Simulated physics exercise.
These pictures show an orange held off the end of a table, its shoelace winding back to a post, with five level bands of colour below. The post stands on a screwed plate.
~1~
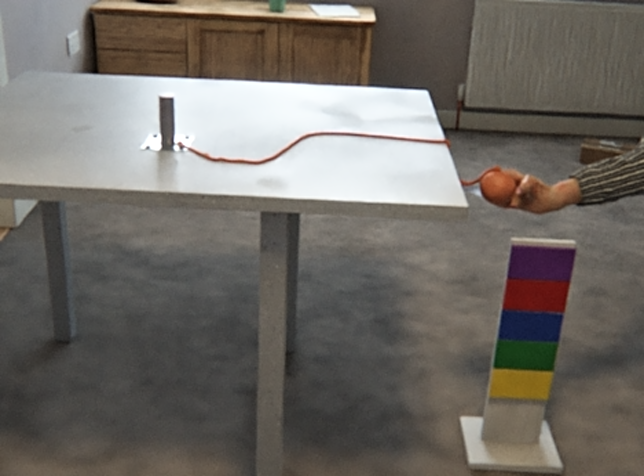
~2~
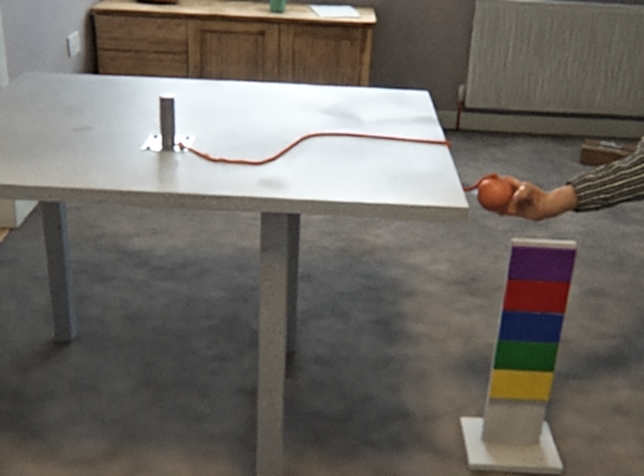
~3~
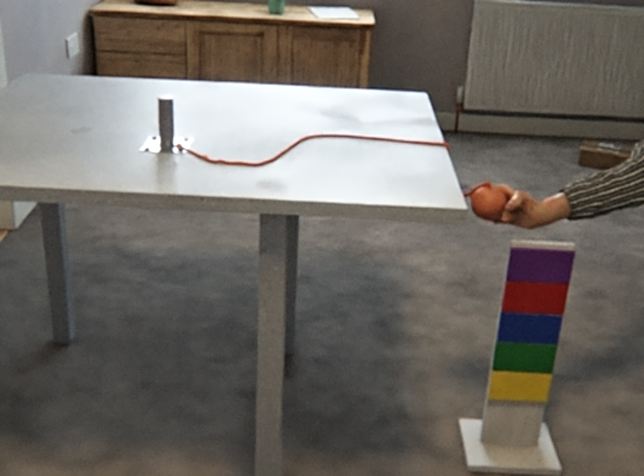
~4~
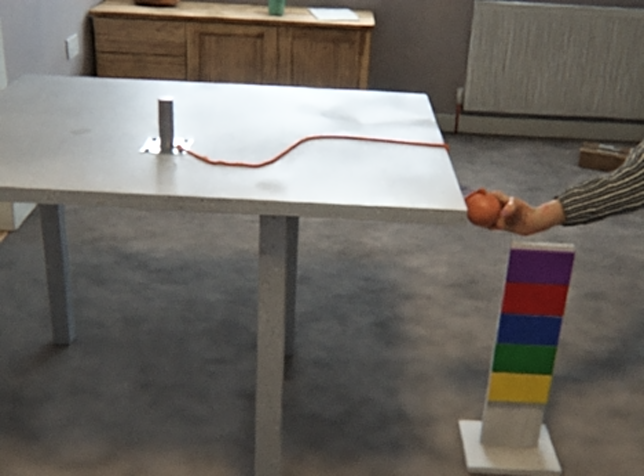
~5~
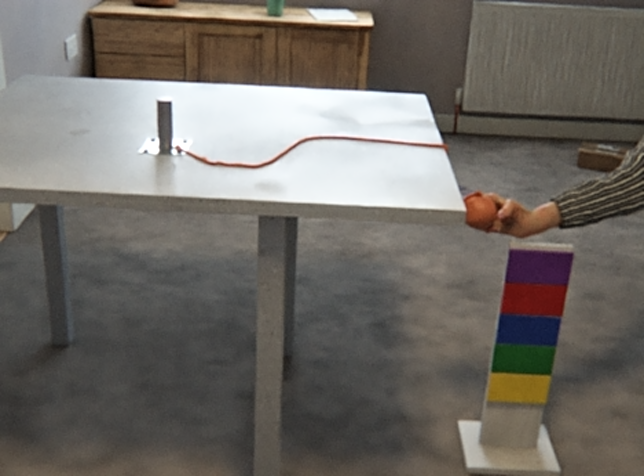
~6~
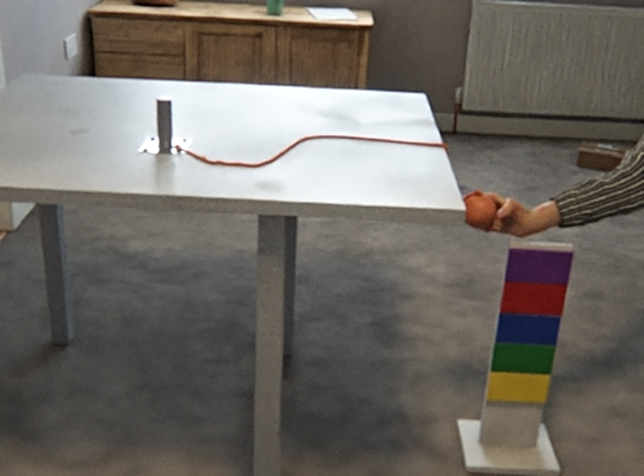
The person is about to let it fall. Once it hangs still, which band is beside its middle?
The blue one.
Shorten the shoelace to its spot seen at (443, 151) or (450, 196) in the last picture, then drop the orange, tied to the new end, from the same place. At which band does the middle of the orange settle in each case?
Try by try: Purple; red.
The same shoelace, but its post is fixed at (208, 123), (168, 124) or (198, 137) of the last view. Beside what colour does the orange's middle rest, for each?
Try by try: Green; blue; green.
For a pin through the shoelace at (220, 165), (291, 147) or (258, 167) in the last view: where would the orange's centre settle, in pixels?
Near (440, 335), (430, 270) and (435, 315).
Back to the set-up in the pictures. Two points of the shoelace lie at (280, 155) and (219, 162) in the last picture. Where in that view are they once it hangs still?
The first at (331, 153), the second at (250, 149).
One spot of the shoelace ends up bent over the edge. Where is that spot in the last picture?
The one at (355, 138).
Soon after, orange near (398, 331); level with blue.
Then, orange near (446, 331); level with blue.
At rest, orange near (432, 338); level with blue. The shoelace holds its middle at blue.
